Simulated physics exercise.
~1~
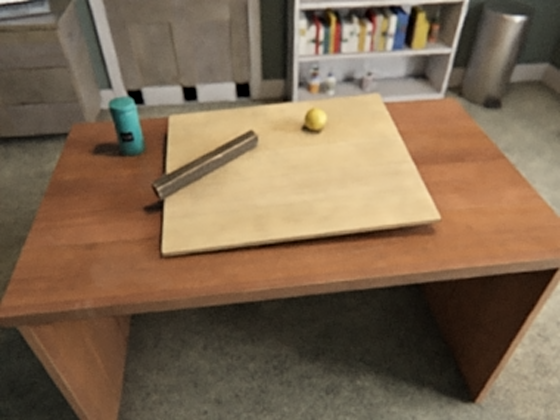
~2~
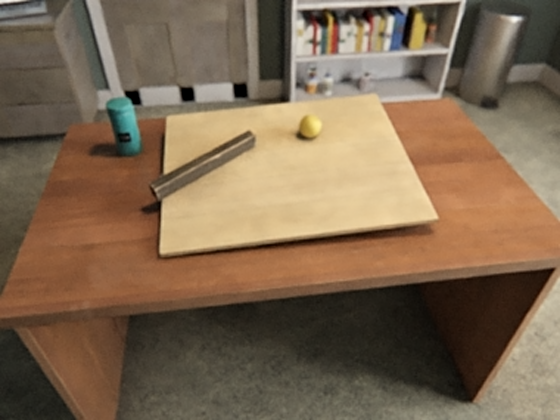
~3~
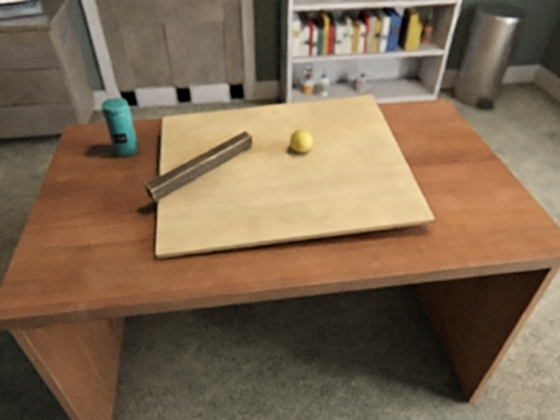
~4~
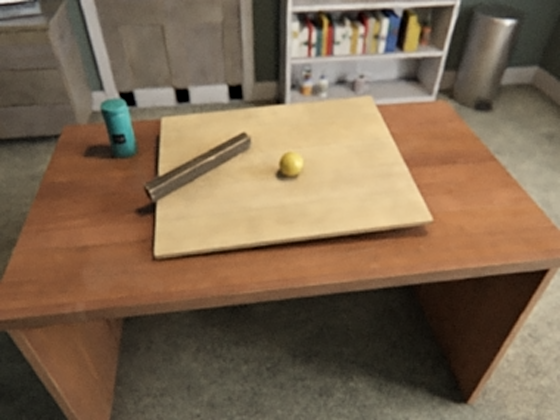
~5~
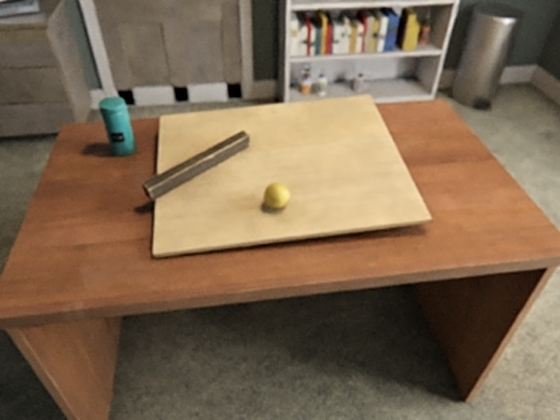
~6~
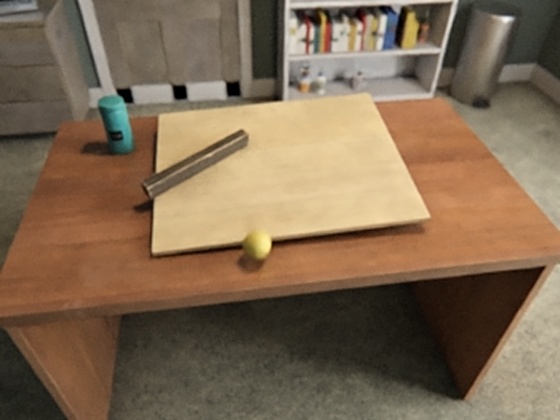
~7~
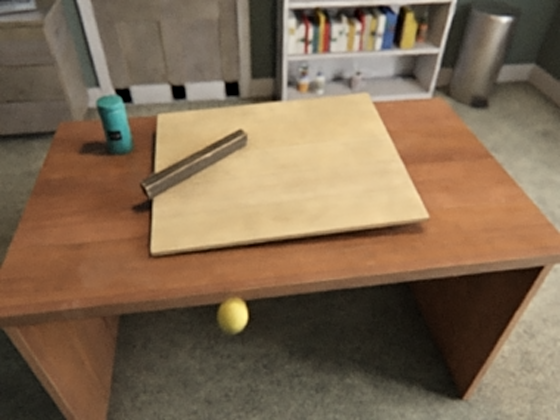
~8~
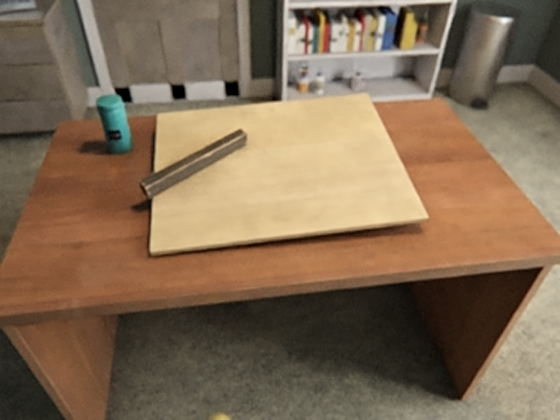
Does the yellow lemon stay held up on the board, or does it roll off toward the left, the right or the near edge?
The yellow lemon rolls off the near side of the board and drops over the near edge of the table.
The video shows a yellow lemon rolling down a tilted wooden board on a table, past a dark bar, while a turquoise jar stands at the left. The lemon leaves the board, goes over the near edge of the table and drops almost out of view.
